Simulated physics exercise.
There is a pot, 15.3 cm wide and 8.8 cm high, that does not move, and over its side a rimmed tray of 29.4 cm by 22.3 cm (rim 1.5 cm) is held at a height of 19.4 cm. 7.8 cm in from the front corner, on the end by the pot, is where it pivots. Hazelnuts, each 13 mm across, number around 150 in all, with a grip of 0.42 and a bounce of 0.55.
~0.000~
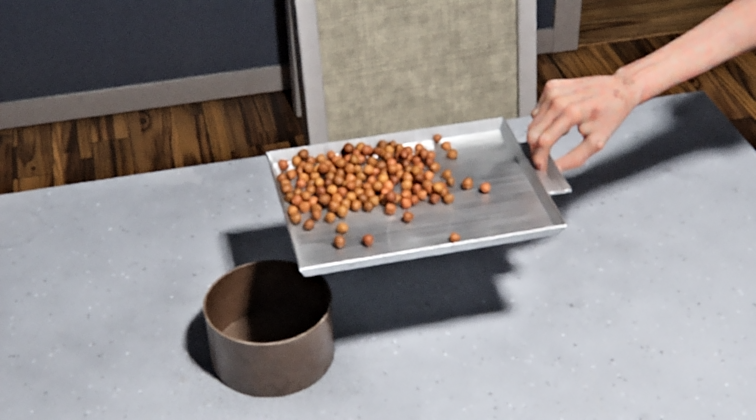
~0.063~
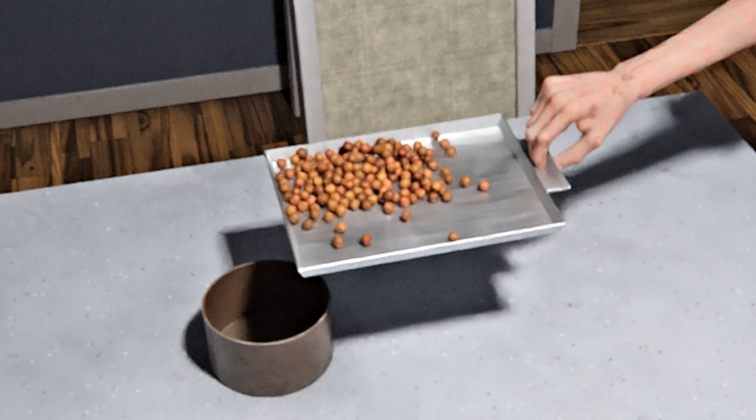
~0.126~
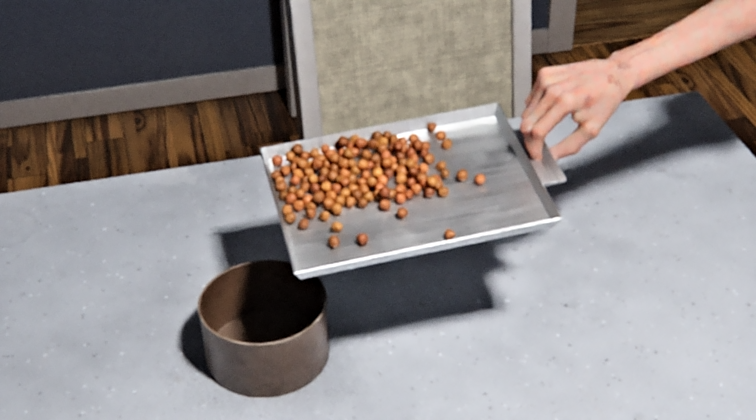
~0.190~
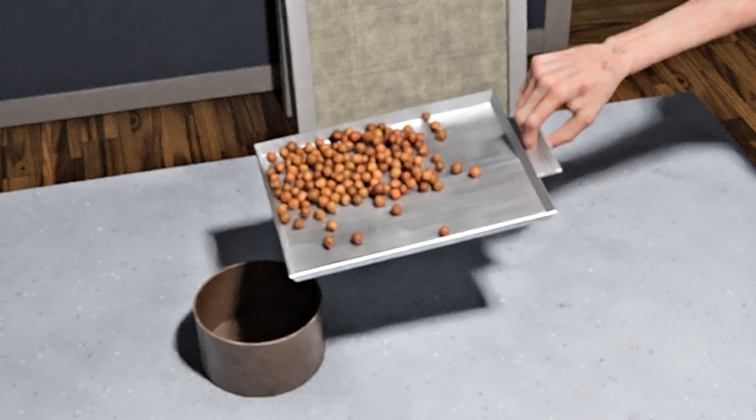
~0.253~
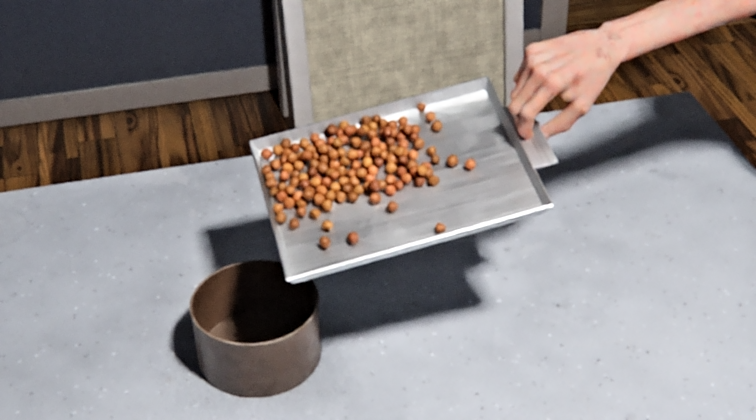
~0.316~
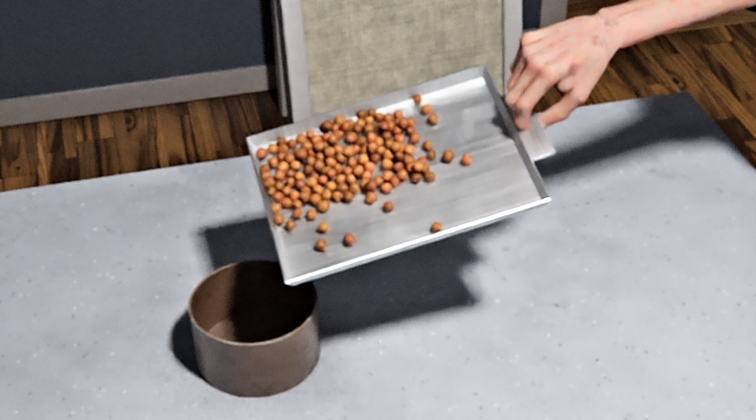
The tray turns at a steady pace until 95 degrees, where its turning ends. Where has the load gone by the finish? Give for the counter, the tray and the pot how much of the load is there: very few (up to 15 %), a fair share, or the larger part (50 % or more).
Counter: The larger part, tray: Very few, pot: A fair share.
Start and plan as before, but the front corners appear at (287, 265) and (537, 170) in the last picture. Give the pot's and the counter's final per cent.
That works out as pot 55 and counter 45.
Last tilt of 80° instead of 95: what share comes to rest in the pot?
That would give about 25 per cent.
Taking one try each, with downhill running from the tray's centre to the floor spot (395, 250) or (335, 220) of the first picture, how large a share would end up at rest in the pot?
That would be close to 5 per cent and then close to 70 per cent.
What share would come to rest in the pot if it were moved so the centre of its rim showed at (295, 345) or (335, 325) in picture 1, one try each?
Roughly 95 and 75 percent.
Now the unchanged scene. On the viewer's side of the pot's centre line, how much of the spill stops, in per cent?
Near 100 in a hundred.
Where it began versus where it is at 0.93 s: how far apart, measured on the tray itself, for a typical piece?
Roughly 13 cm.
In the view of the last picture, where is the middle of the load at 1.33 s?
Expected load position: Near (286, 390).
After 0.93 s, tilt 53 degrees; the tray holds 80 %, the pot 0 %.
After 1.33 s, tilt 78 degrees; the tray holds 20 %, the pot 20 %.
After 1.82 s, tilt 95 degrees; the tray holds 0 %, the pot 25 %.
At rest (2.3 s), counter 75 %, tray 0 %, pot 25 %.
